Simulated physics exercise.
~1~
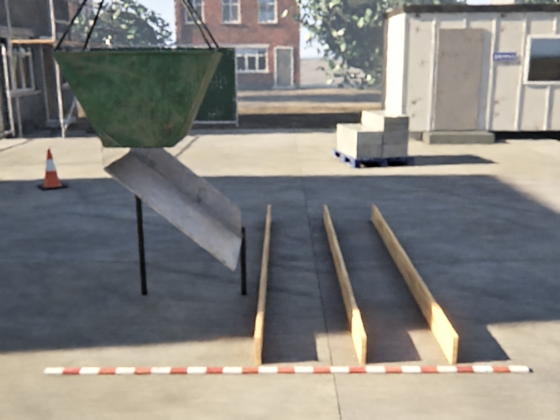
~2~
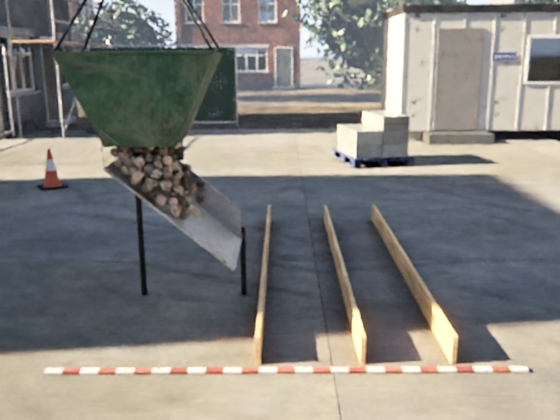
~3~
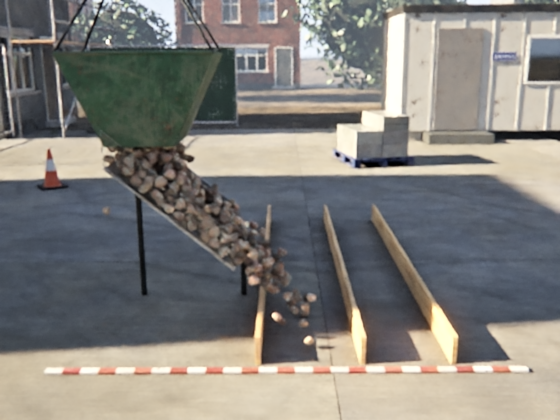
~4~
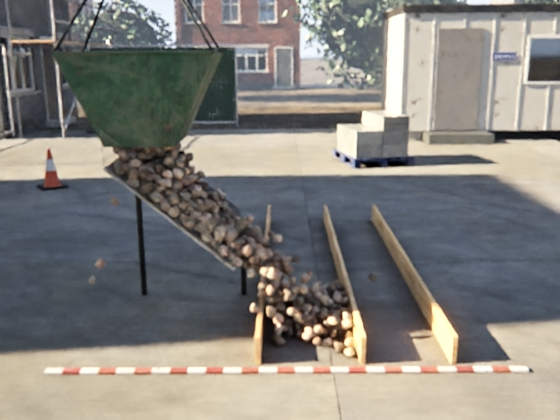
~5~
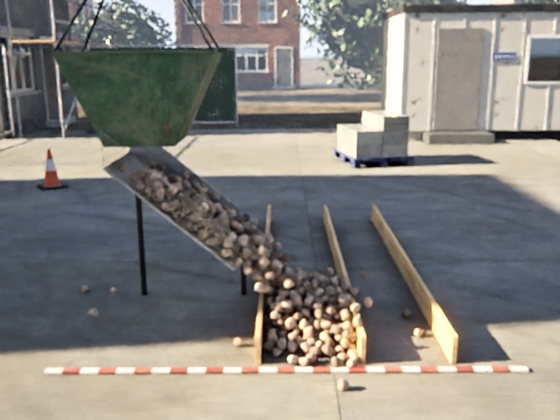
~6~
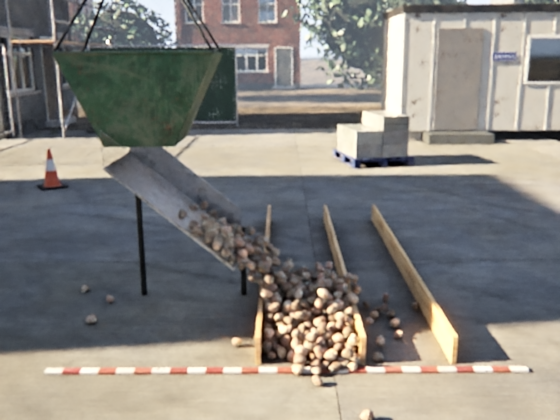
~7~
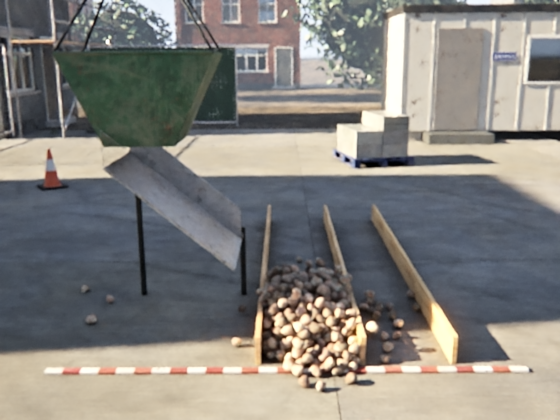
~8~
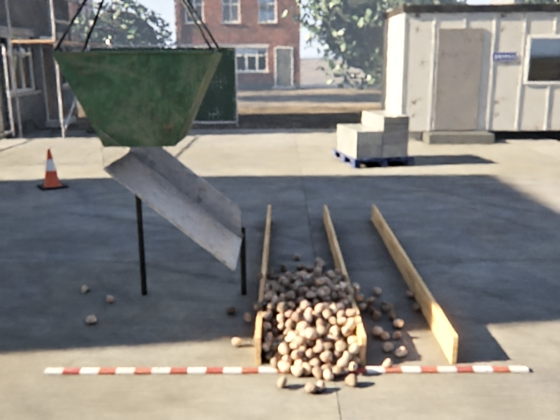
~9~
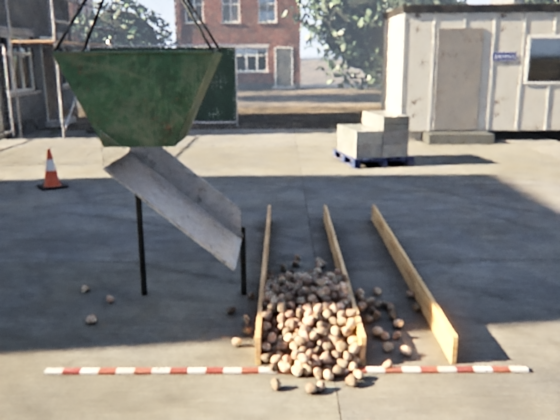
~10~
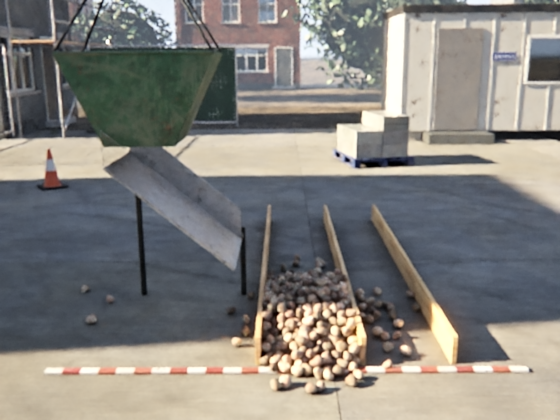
Rounded stones pour from a green skip down a steel chute and settle mostly in the left bay.
